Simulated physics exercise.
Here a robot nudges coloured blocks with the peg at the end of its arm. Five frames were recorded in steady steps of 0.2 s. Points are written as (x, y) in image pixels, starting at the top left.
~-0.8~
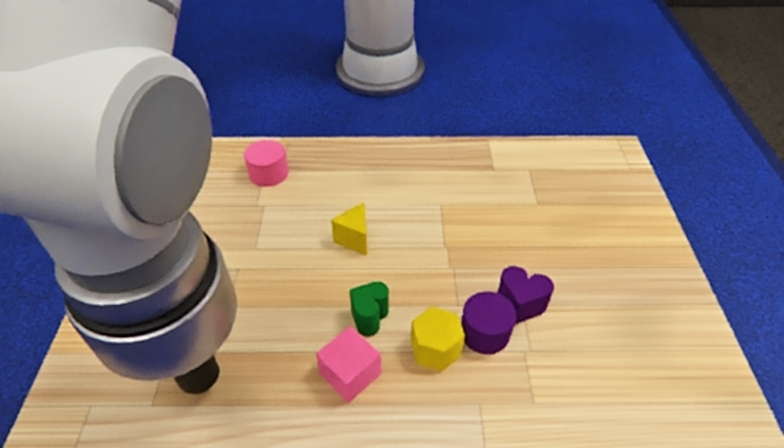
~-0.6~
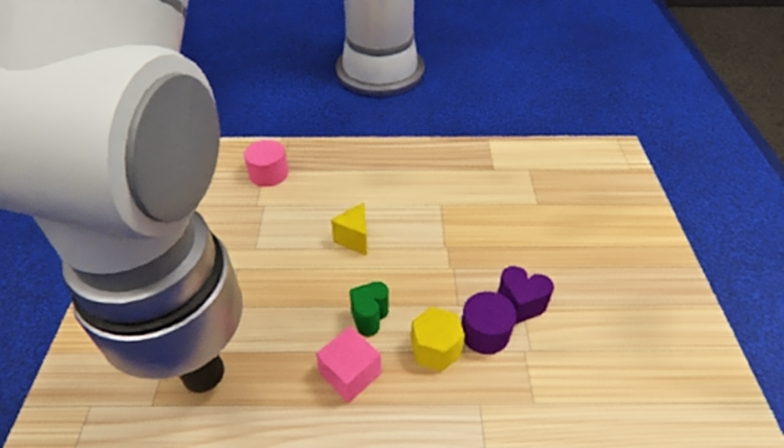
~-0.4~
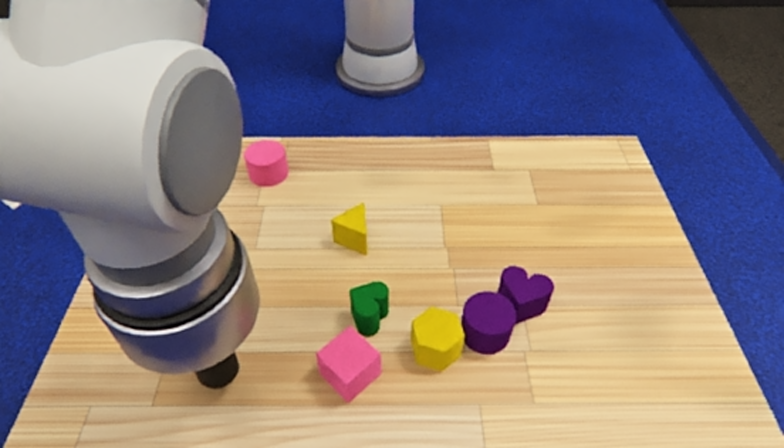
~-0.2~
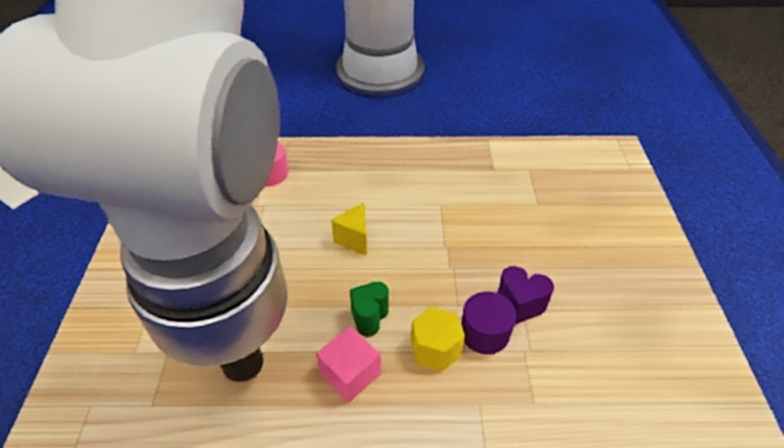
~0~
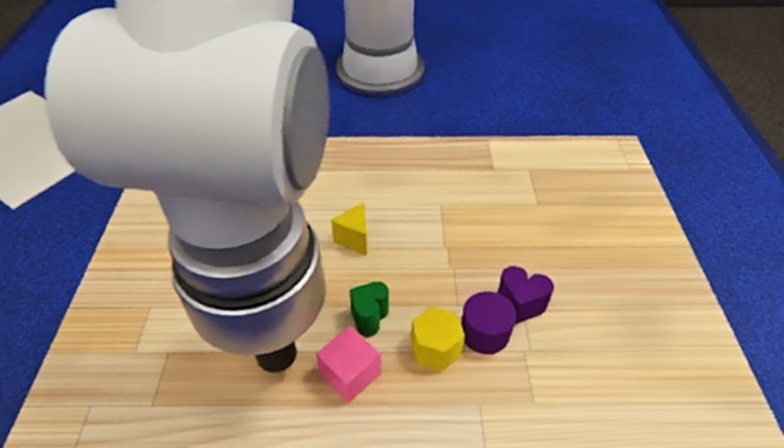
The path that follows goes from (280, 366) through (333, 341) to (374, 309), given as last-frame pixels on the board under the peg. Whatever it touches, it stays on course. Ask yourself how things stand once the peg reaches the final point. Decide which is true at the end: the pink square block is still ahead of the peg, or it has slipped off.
It slips away.
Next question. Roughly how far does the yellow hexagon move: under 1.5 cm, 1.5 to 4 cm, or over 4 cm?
Under 1.5 cm.
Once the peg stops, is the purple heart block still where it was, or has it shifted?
Its place stays the same.
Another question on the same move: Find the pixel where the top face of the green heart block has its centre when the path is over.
At pixel (399, 268).
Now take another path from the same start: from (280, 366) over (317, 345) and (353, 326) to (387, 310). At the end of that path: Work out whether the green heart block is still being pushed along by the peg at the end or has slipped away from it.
In front, I predict.
On the path given first. One third of the way, peg (315, 337); nothing pushed yet.
Two thirds of the way, peg (347, 319); green heart block (376, 291).
At the end, peg (374, 297); pink square block not moved; green heart block (399, 268), turned 15° anticlockwise; yellow hexagon not moved; purple heart block not moved.
